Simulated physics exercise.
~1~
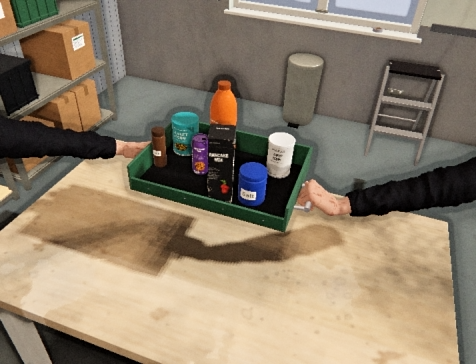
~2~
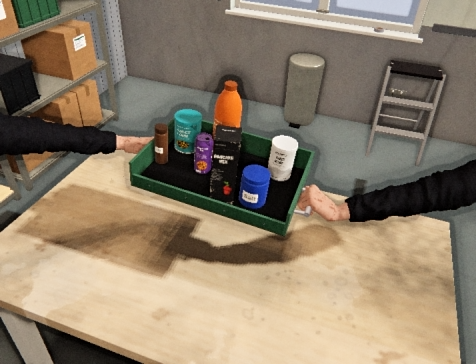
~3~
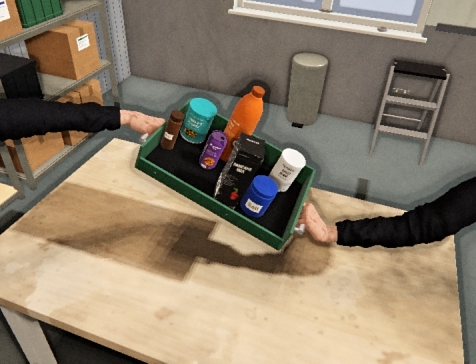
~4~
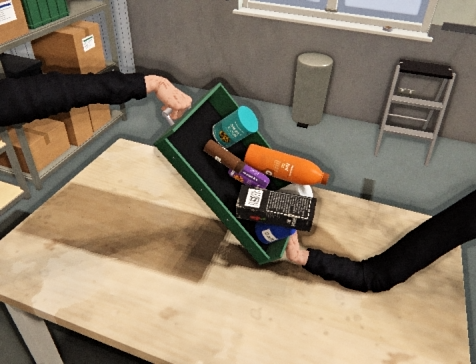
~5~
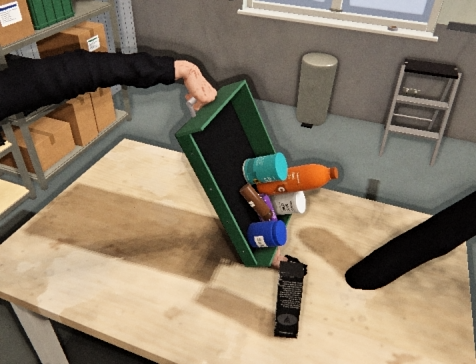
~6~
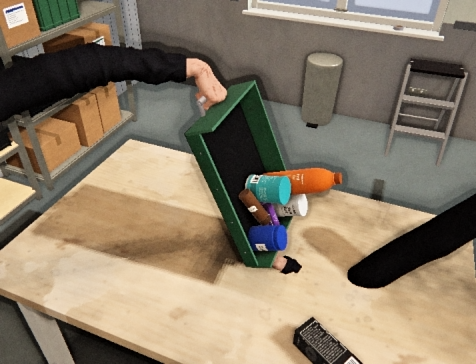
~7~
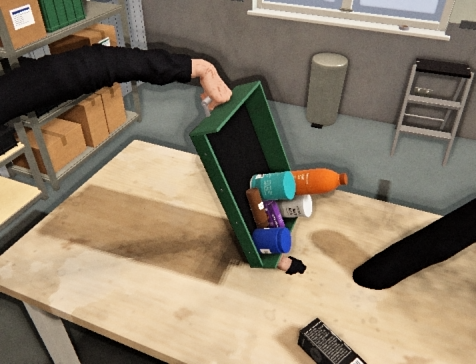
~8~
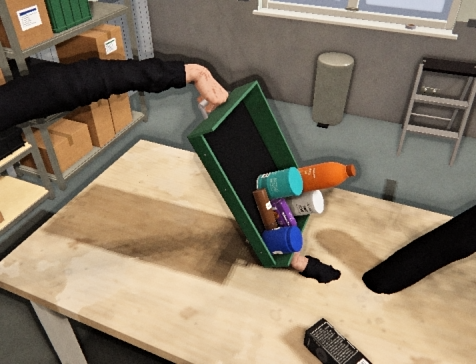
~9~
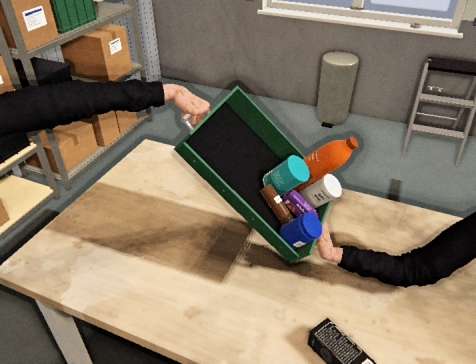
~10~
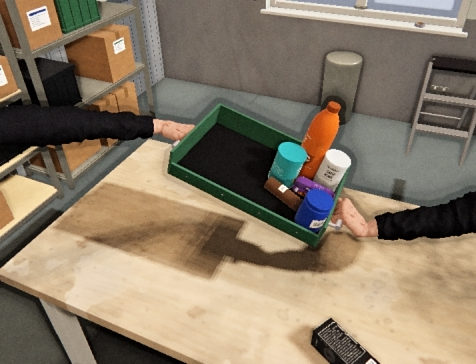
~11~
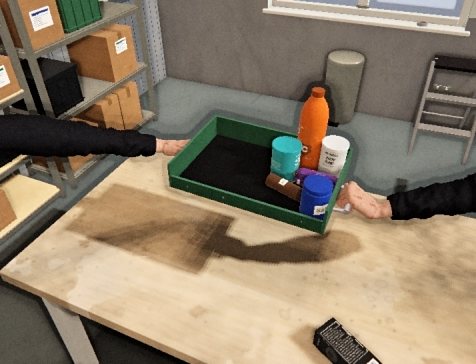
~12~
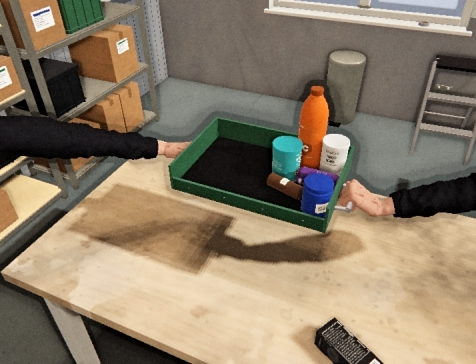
Two hands tip a green crate steeply right and back, spilling only a black carton.
